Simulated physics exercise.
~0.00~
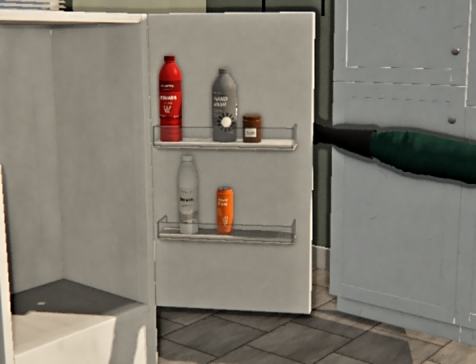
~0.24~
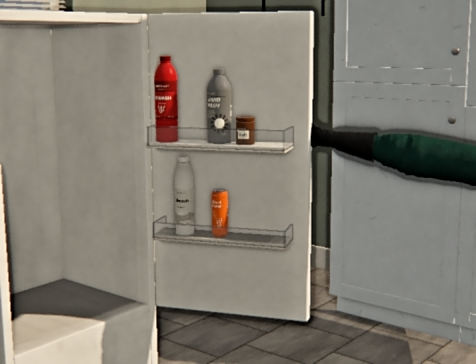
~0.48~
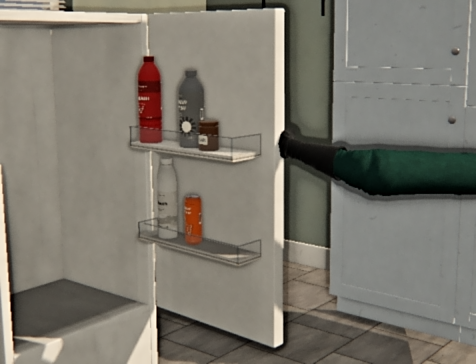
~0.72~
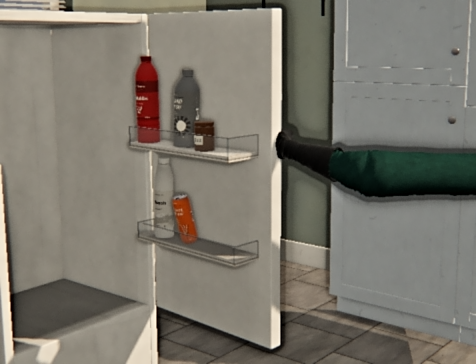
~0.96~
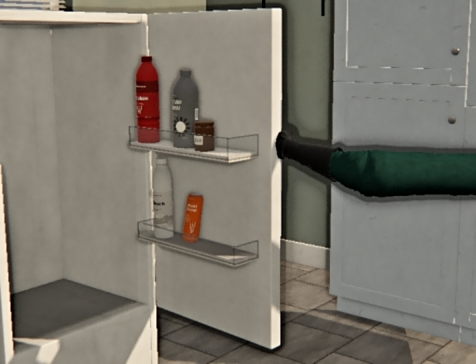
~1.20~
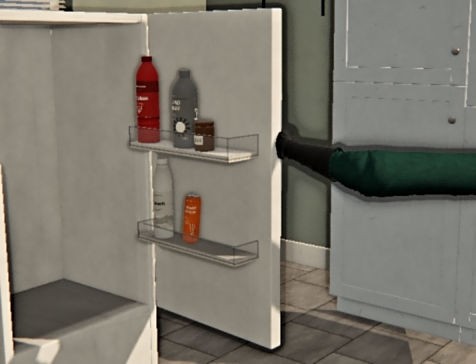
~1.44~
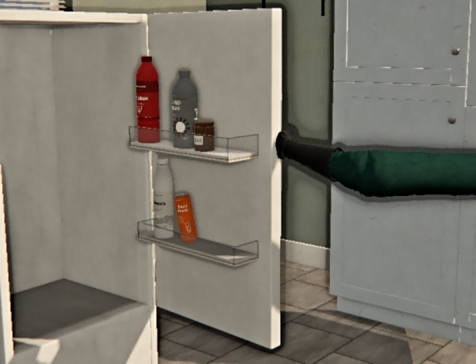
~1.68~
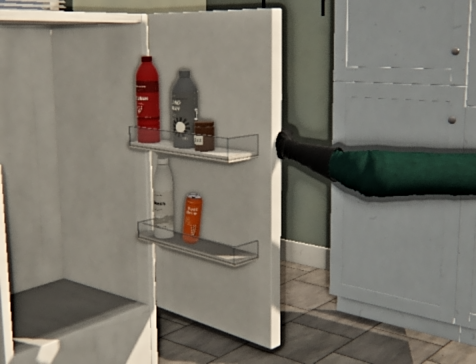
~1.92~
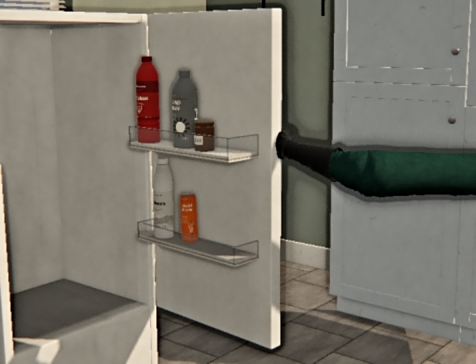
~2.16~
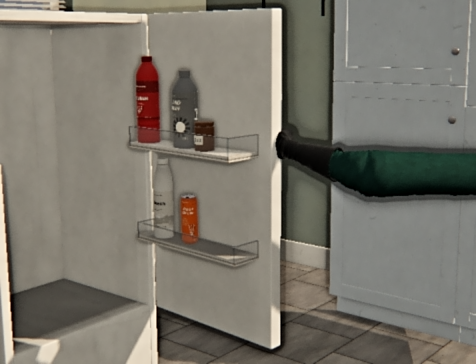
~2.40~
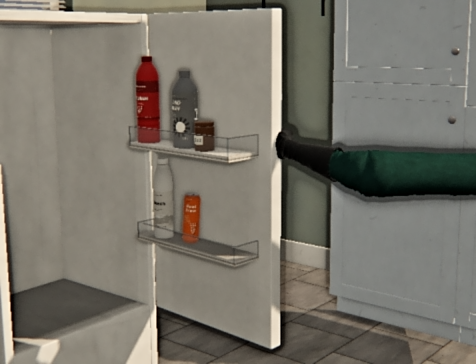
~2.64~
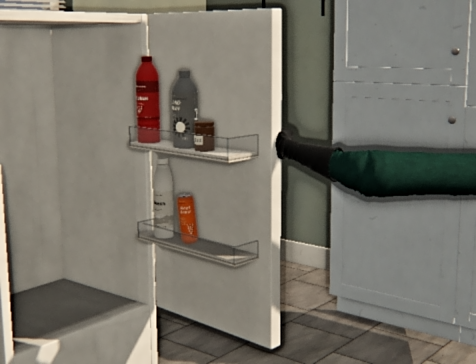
In the video, an arm in a green sleeve pushes an open cooler door partway towards closed, and the door stops; on the lower rack the orange can rocks back and forth beside the white bottle, while everything stays upright on the racks at the end.
